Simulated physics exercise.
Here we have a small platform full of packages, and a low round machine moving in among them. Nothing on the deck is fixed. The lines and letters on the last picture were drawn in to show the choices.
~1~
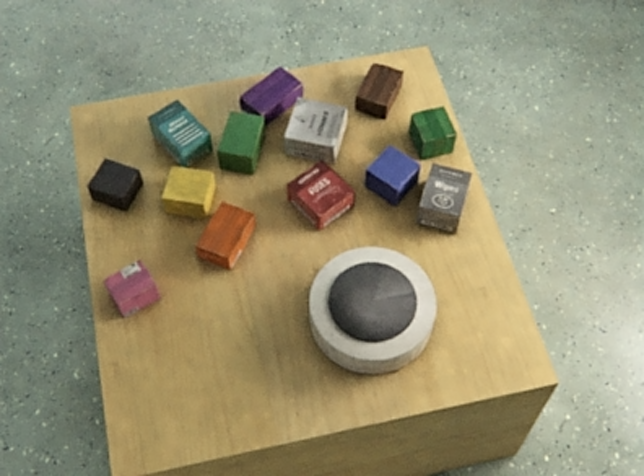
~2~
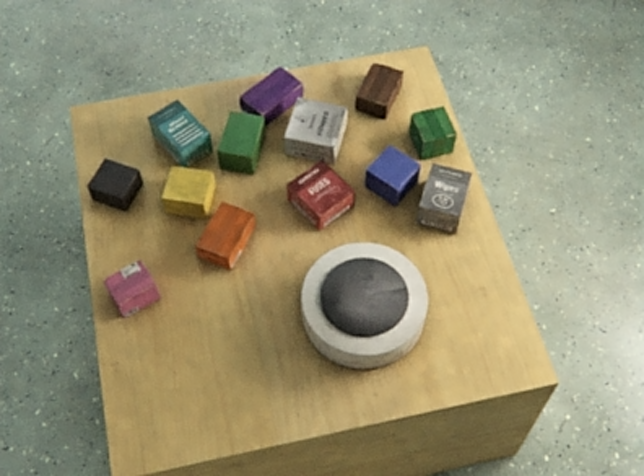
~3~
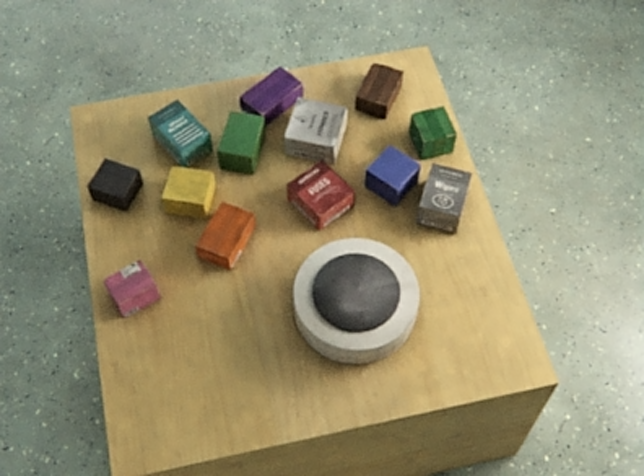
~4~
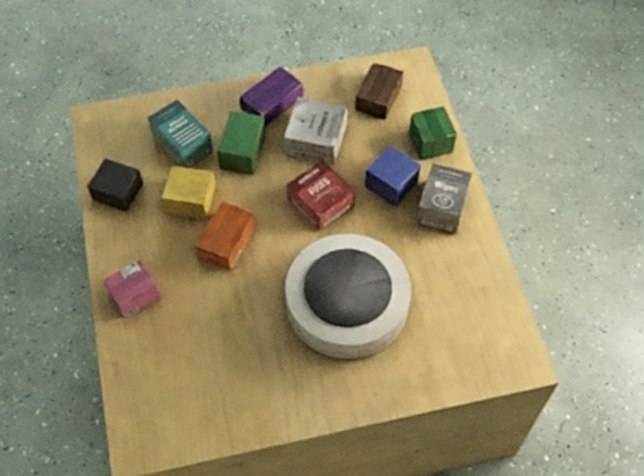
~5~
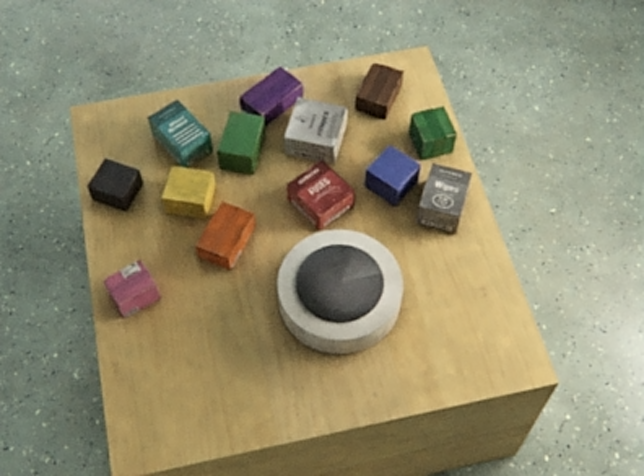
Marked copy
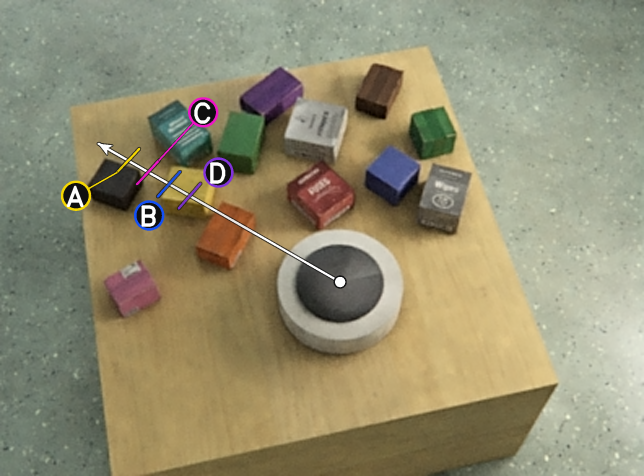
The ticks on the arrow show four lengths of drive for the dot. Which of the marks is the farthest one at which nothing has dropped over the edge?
Mark D.
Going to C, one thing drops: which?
It is the black crate.
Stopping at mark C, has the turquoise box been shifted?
Yes.
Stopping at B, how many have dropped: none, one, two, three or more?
One.
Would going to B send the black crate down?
Yes.
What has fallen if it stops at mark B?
The black crate.
On the marked copy, A at (128, 160); B at (169, 184); C at (148, 172); D at (190, 196); the arrow from (340, 282) to (98, 143); the white dot at (340, 282).
Taking D. A third of the way, robot (283, 259); orange box (216, 229); red box (320, 187).
Two thirds of the way, robot (229, 227); black crate (108, 181); yellow crate (154, 160).
When it is over, robot (192, 206); black crate (81, 169); orange box (129, 176); nothing has fallen.
As for the rest, A drops the orange box and black crate; B drops the black crate; C drops the black crate.
